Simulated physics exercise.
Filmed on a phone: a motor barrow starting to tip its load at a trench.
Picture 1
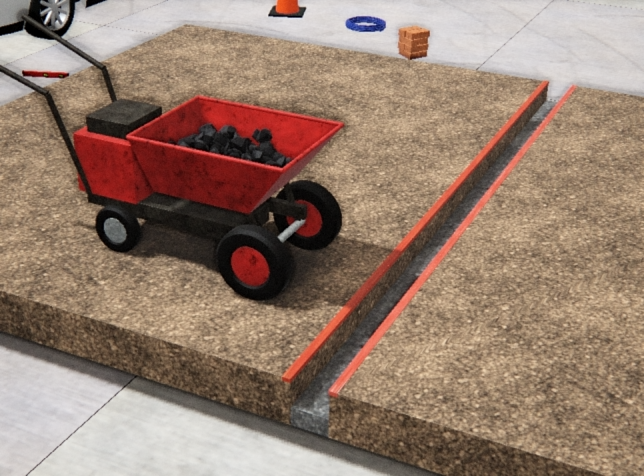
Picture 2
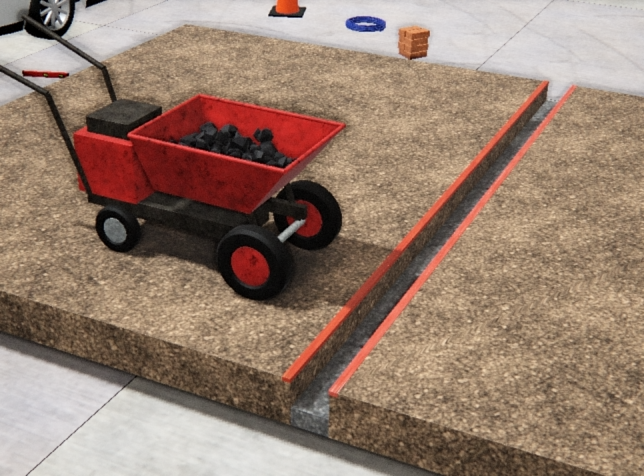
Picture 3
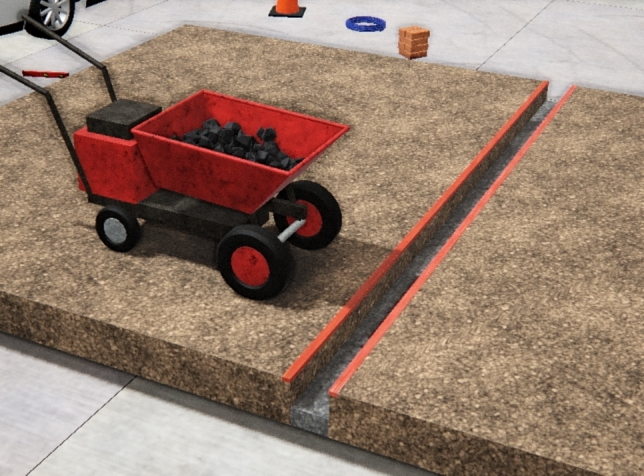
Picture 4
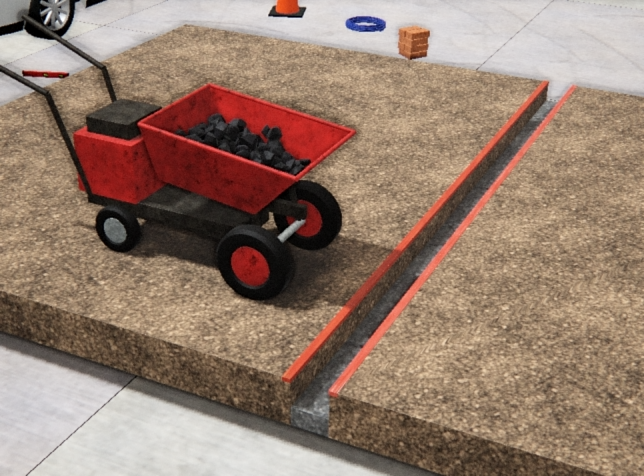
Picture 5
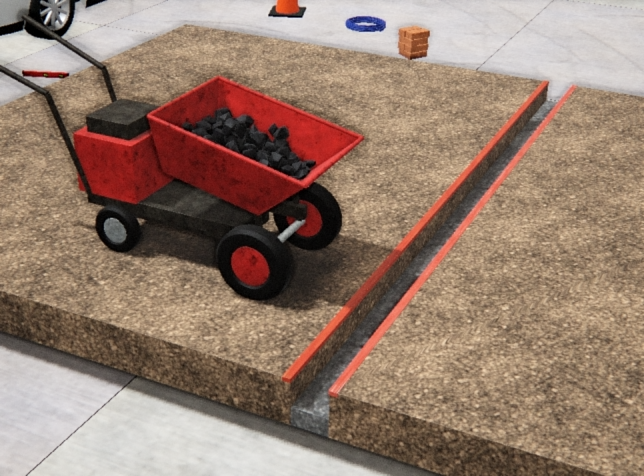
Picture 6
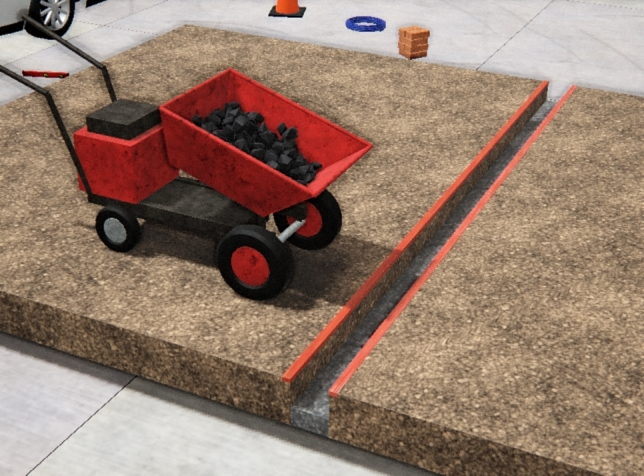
On a dirt slab beside a narrow trench, a red motor barrow stays parked while its coal-filled skip tilts gradually forward to the right.
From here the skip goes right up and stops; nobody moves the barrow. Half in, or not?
It catches under half.
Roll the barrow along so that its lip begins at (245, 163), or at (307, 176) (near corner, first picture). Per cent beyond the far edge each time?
First some 10, then 70 per cent.
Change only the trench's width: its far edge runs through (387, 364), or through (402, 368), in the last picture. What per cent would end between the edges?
Near 80 % and 90 %.
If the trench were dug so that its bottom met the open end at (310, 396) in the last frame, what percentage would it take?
Near 20 %.
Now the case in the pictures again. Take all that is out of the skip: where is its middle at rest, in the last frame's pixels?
Near (418, 302).
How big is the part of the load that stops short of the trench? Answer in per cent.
Near 0 %.
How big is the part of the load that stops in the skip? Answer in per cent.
Close to 20 per cent.
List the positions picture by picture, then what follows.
In the first frame, lip of the skip (283, 171), level; top of the load (216, 152), lumps of coal; first edge of the trench (316, 344); far edge (361, 357), the trench under half as wide as the skip, and about as deep as wide.
In the second frame, lip of the skip (285, 172), level; top of the load (217, 151).
In the third frame, lip of the skip (289, 175), tipped barely; top of the load (221, 149).
In the fourth frame, lip of the skip (296, 179), tipped a little; top of the load (213, 133).
In the fifth frame, lip of the skip (305, 186), tipped a little; top of the load (221, 129).
In the sixth frame, lip of the skip (315, 195), tipped clearly; top of the load (228, 127); first edge of the trench (316, 344); far edge (361, 357).
Just after the last frame, skip tipped steeply; every one in the skip.
A moment on, skip tipped right over; roughly two thirds in the skip; about a tenth in or heaped over the trench; roughly a quarter beyond it; just a few falling.
Further on, skip tipped right over; roughly a quarter in the skip; roughly a quarter in or heaped over the trench; roughly half beyond it.
When it is over, skip tipped right over; roughly a quarter in the skip; roughly a quarter in or heaped over the trench; roughly half beyond it.
